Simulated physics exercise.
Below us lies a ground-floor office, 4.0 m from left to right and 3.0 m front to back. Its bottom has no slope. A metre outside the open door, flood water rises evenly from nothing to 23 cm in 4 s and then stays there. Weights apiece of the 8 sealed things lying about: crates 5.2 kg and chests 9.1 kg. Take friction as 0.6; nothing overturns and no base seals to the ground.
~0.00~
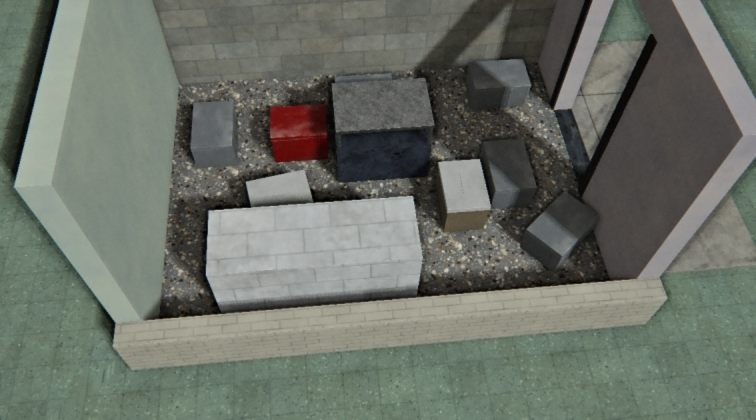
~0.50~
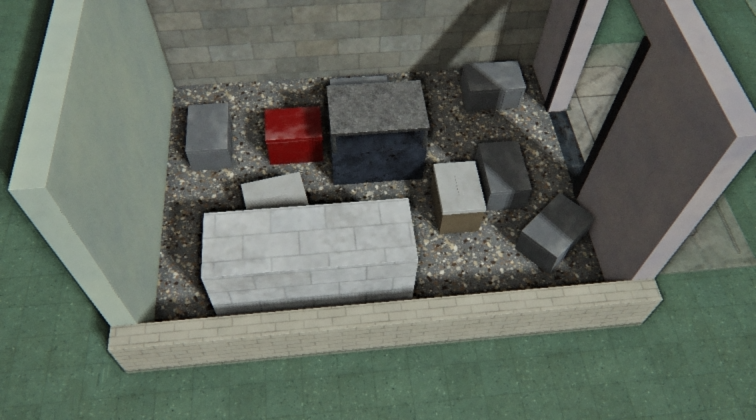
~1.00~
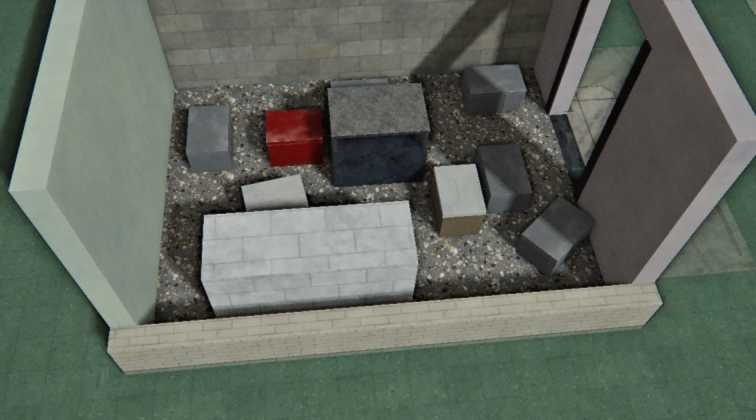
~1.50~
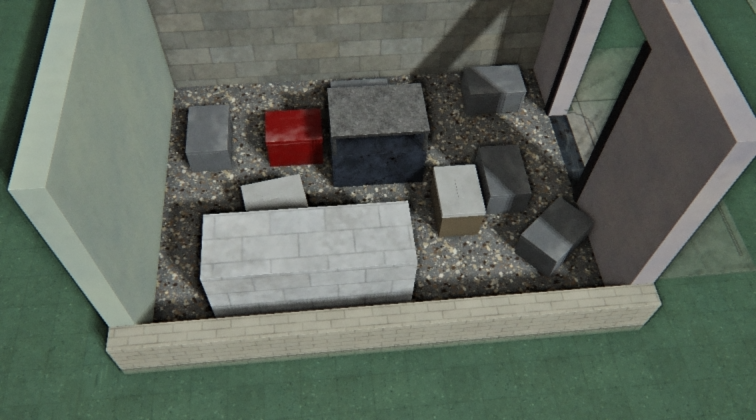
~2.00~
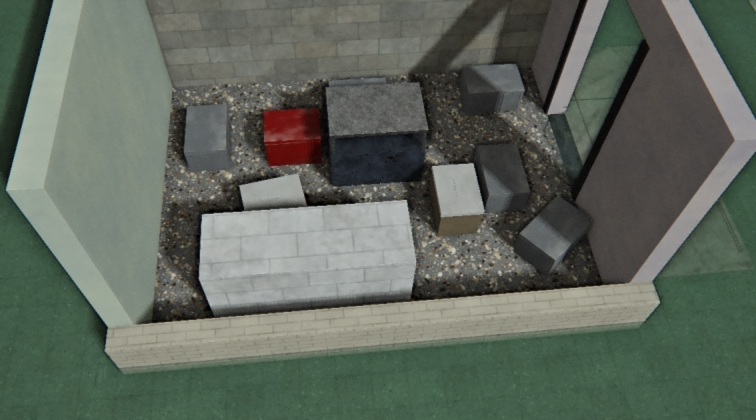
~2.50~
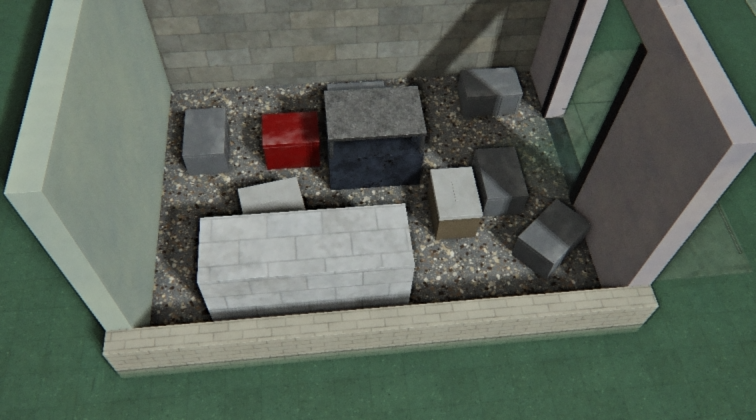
The clip opens on a high view into a roofless room where boxes, one of them red, sit on a speckled floor. Outside, the green surface deepens in colour and greenish water gradually covers the pale paving by the doorway at right, finally reaching the threshold, while the boxes stay put.
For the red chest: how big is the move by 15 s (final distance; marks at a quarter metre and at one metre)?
Red chest slides a little.
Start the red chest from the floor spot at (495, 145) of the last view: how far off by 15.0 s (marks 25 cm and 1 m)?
It travels far.
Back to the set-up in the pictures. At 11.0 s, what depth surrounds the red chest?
Roughly 12 cm.
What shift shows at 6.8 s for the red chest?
About 10 cm.
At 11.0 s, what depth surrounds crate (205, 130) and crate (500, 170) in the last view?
About 18 and 8 cm.
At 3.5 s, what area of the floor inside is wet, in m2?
Some 2.5 m2.
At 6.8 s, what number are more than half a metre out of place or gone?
I count 2.
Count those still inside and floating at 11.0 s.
I count 8.
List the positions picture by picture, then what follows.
In the first frame, the red chest at (298, 121) rests on the ground; 0.0 m2 under water; 0 of 8 have shifted.
In the second frame, the red chest at (293, 123), on the bottom; 0.0 m2 under water; 0 of 8 have shifted.
In the third frame, the red chest at (294, 125), on the bottom; 0.0 m2 under water; 0 of 8 have shifted.
In the fourth frame, the red chest at (293, 125), on the bottom; water covers 0.0 m2; 0 of 8 have shifted.
In the fifth frame, the red chest at (292, 124) rests on the ground; 0.0 m2 under water; 0 of 8 have shifted.
In the sixth frame, the red chest at (290, 128), on the bottom; water covers 0.6 m2; 0 of 8 have shifted.
After 3.5 s the red chest is near (290, 128), 0.0 m from its start, aground; 0 afloat.
After 6.8 s the red chest is near (288, 136), 0.1 m from its start, afloat; 7 afloat.
After 11.0 s the red chest is near (304, 113), 0.2 m from its start, afloat; 8 afloat.
After 15.0 s the red chest is near (236, 118), 0.5 m from its start, afloat; 8 afloat.
